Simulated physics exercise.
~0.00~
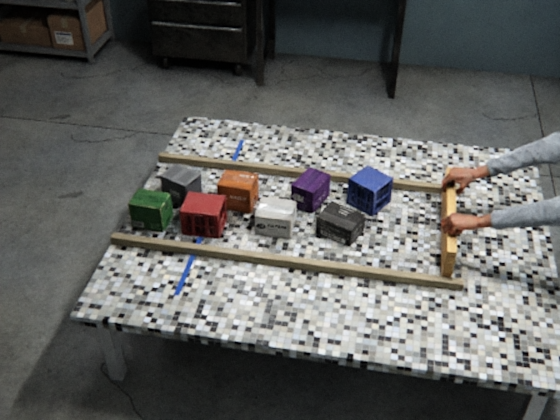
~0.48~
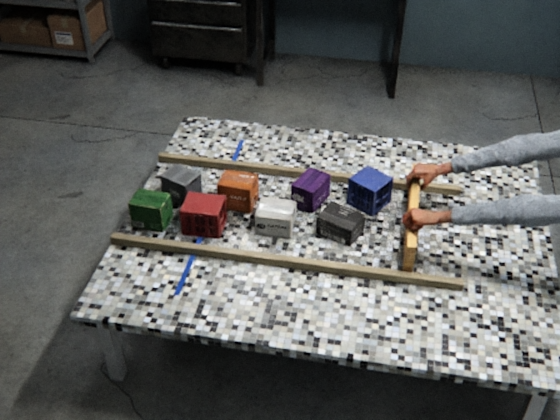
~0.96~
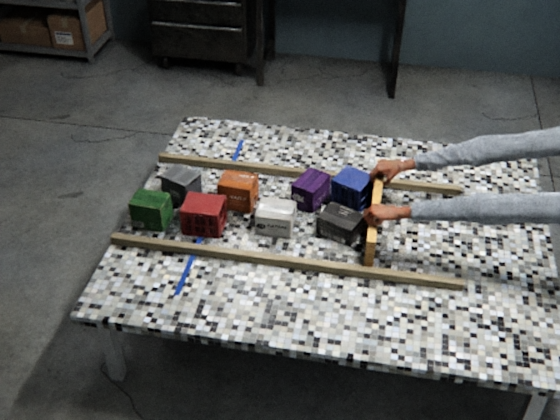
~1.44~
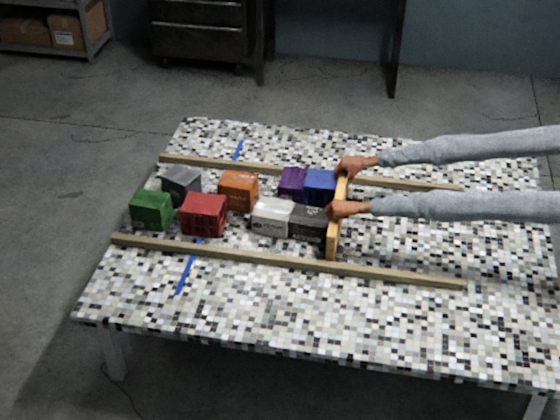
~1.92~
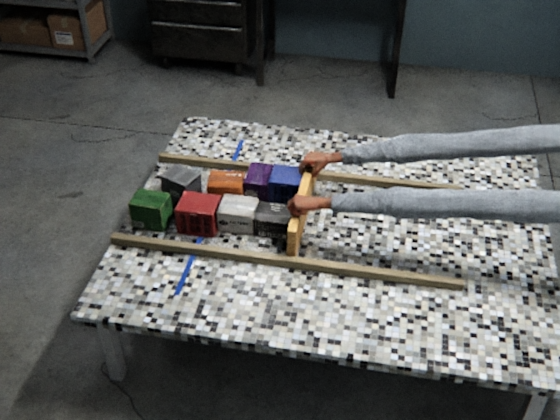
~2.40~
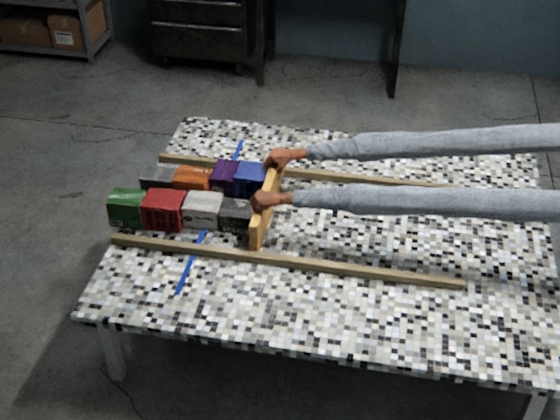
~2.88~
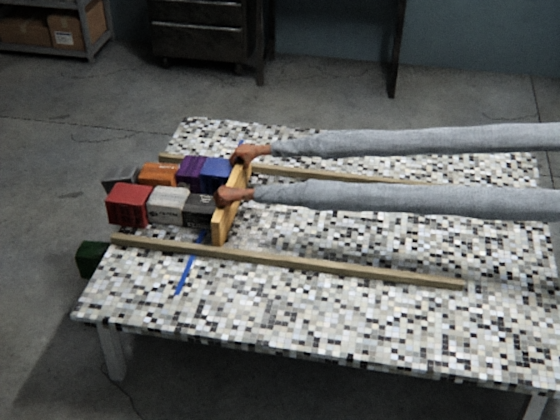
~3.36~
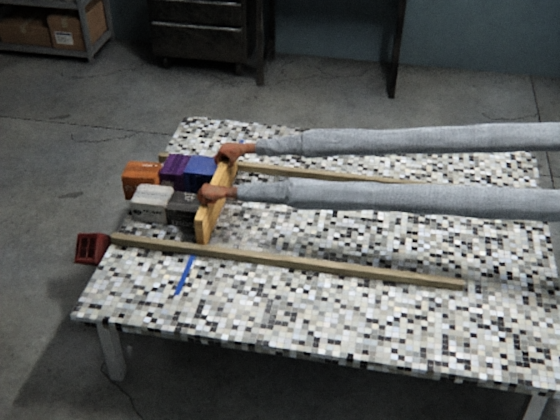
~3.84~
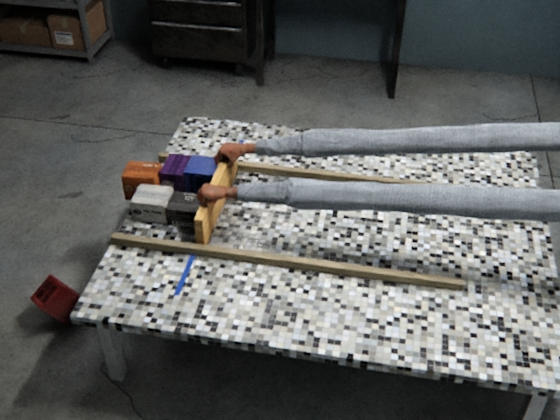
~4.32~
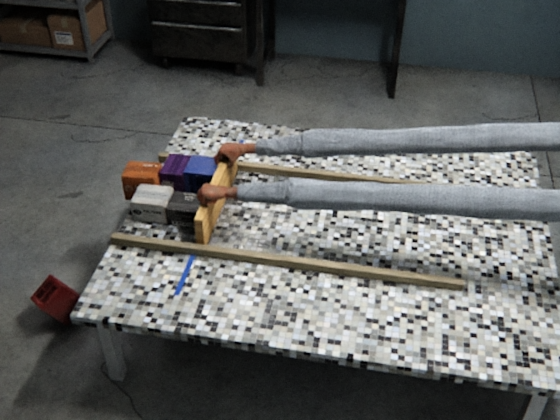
On a tiled table, two hands push boxes left with a plank until three fall off.
